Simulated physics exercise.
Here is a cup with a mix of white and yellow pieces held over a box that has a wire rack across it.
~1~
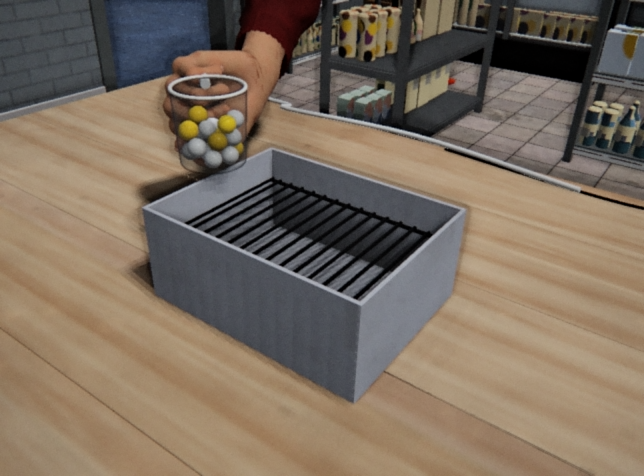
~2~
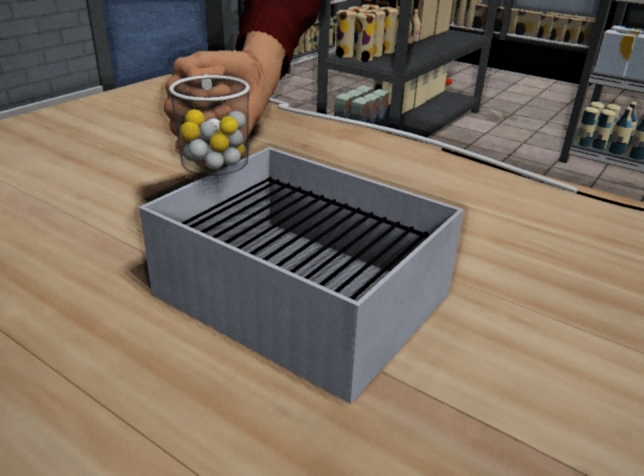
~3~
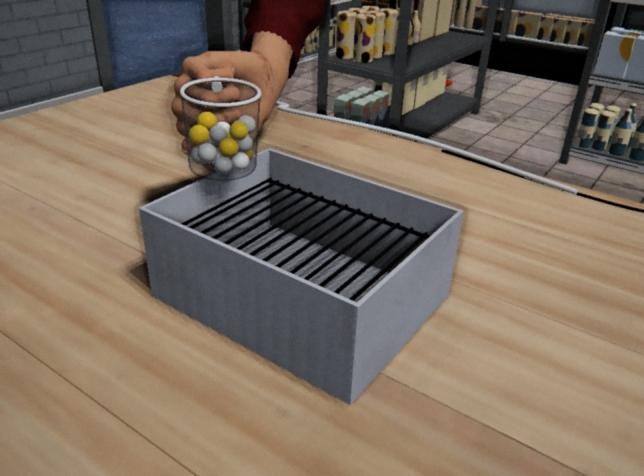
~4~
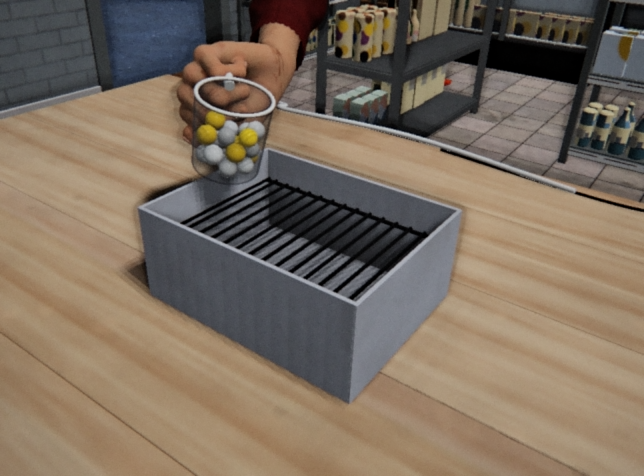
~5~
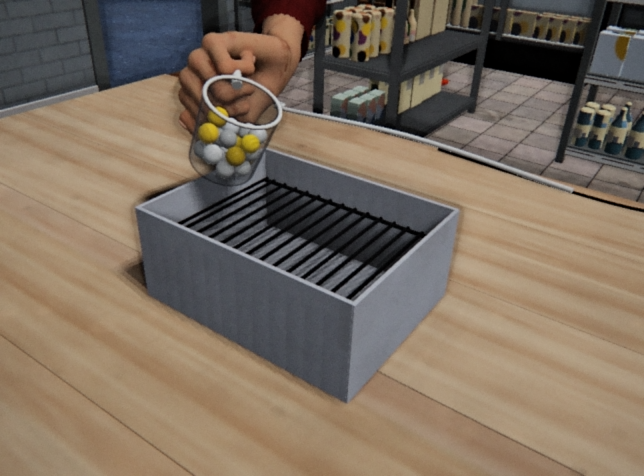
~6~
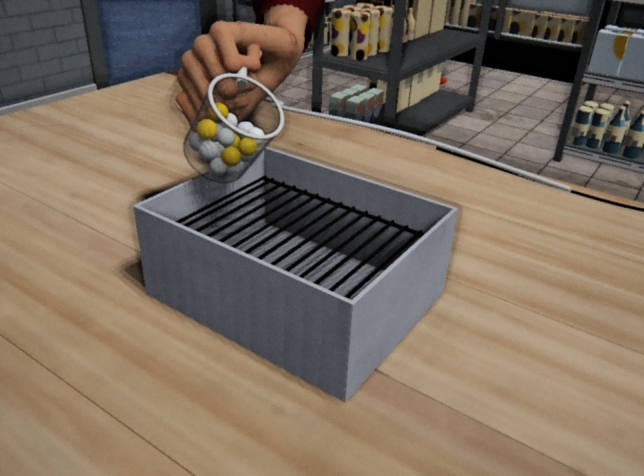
We see a hand holding a clear cup of white and yellow balls above a gray box with a dark wire rack inside; the hand shifts slightly right, then gradually tilts the cup toward the box, the balls remaining inside.
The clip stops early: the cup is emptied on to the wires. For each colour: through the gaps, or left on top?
Here the white bits rest on the wires, and the yellow bits rest on the wires.
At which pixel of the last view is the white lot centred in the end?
At about (247, 238).
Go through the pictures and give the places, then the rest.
The first picture shows cup at (211, 125), upright; rack at (384, 273), 16 wires across; white marbles at (209, 152), wider than the gaps; yellow wooden balls at (219, 137), wider than the gaps.
The second picture shows cup at (213, 126), upright; yellow ones at (221, 138).
The third picture shows cup at (222, 130), tipped 3°; white ones at (218, 134).
The fourth picture shows cup at (230, 132), tipped 13°; yellow ones at (236, 145).
The fifth picture shows cup at (232, 133), tipped 25°; white ones at (221, 156).
The sixth picture shows cup at (231, 132), tipped 36°; rack at (376, 272); white ones at (226, 138); yellow ones at (232, 143).
Then, 0.31 s past the last view, white ones, all in the cup; yellow ones, all in the cup.
Then, 0.70 s past the last view, white ones, all in the cup; yellow ones, all in the cup.
Then, 1.12 s past the last view, white ones, about a third in the cup, about two thirds on or over the wires; yellow ones, a small part in the cup, most on or over the wires.
Finally, white ones, all on the wires, none under the rack; yellow ones, all on the wires, none under the rack.
